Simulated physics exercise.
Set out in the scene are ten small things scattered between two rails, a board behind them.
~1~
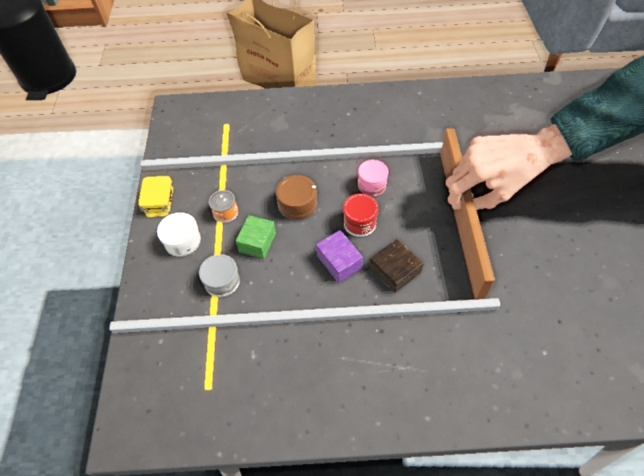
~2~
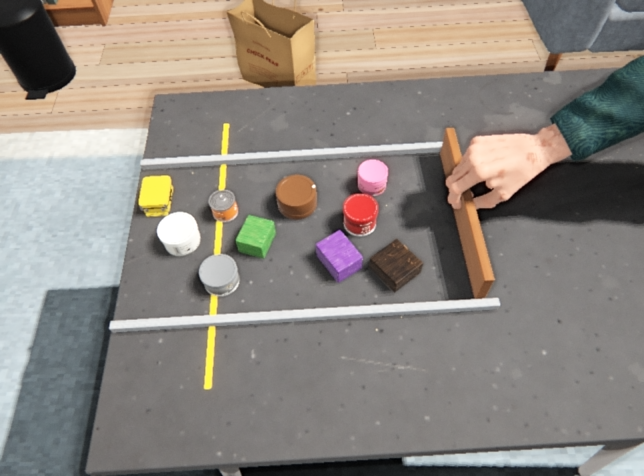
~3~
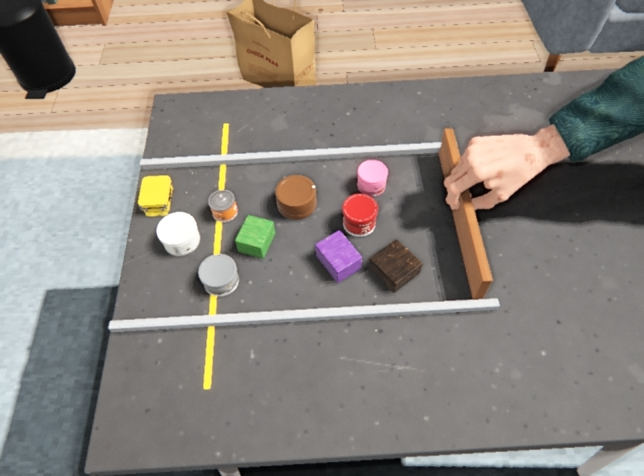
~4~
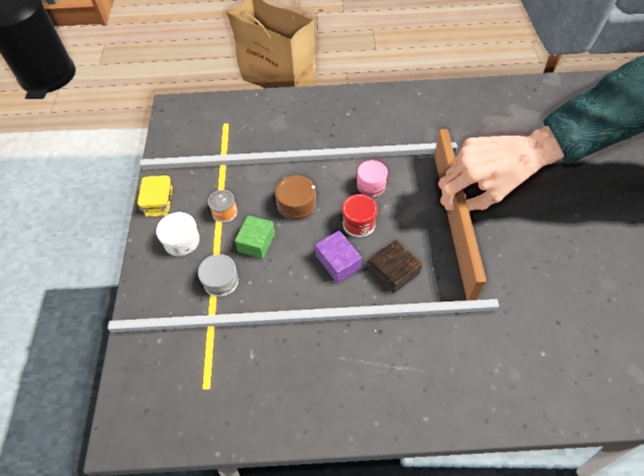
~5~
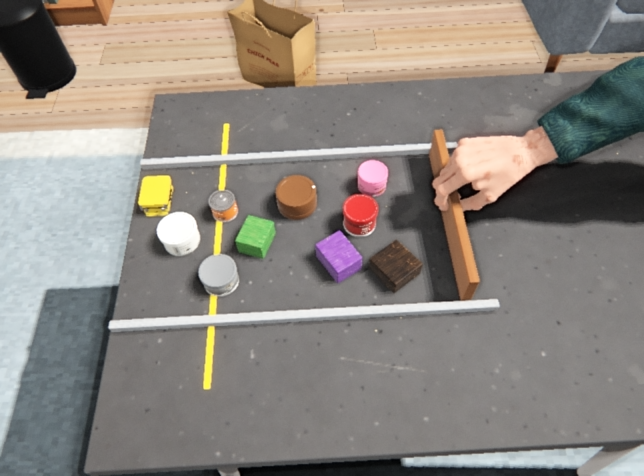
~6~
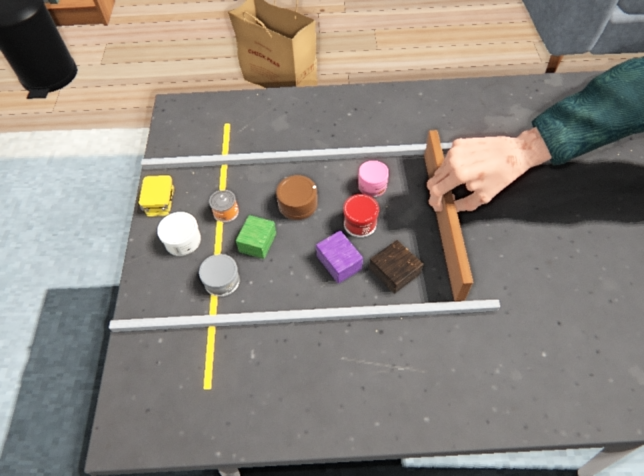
A hand slides a wooden board slightly left between two rails, while ten small tins and blocks sit still on the table.
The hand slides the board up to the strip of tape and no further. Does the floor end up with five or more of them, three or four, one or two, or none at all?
The floor ends up with none at all.
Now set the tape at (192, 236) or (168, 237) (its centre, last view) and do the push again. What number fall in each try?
The first gives 2 and the second gives 6.
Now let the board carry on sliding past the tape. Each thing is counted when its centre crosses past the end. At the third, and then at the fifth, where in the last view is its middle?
At roughly (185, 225), then roughly (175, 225).
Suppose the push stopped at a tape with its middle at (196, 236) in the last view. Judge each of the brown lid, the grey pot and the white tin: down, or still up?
In short: Brown lid safe, grey pot gone, white tin gone.
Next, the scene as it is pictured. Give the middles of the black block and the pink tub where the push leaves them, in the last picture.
About (197, 267), and the other about (207, 180).
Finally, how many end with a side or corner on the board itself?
The figure is 3.
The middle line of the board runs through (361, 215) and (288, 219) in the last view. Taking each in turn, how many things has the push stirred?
Tally: 4; 8.
A little later, none off yet; yellow case at rest near (158, 196); white tin at rest near (180, 235); orange tin at rest near (224, 206).
Next, none off yet; yellow case at rest near (158, 196); white tin at rest near (180, 235); orange tin shifted a little near (212, 207).
When it is over, the number that fall off is zero.
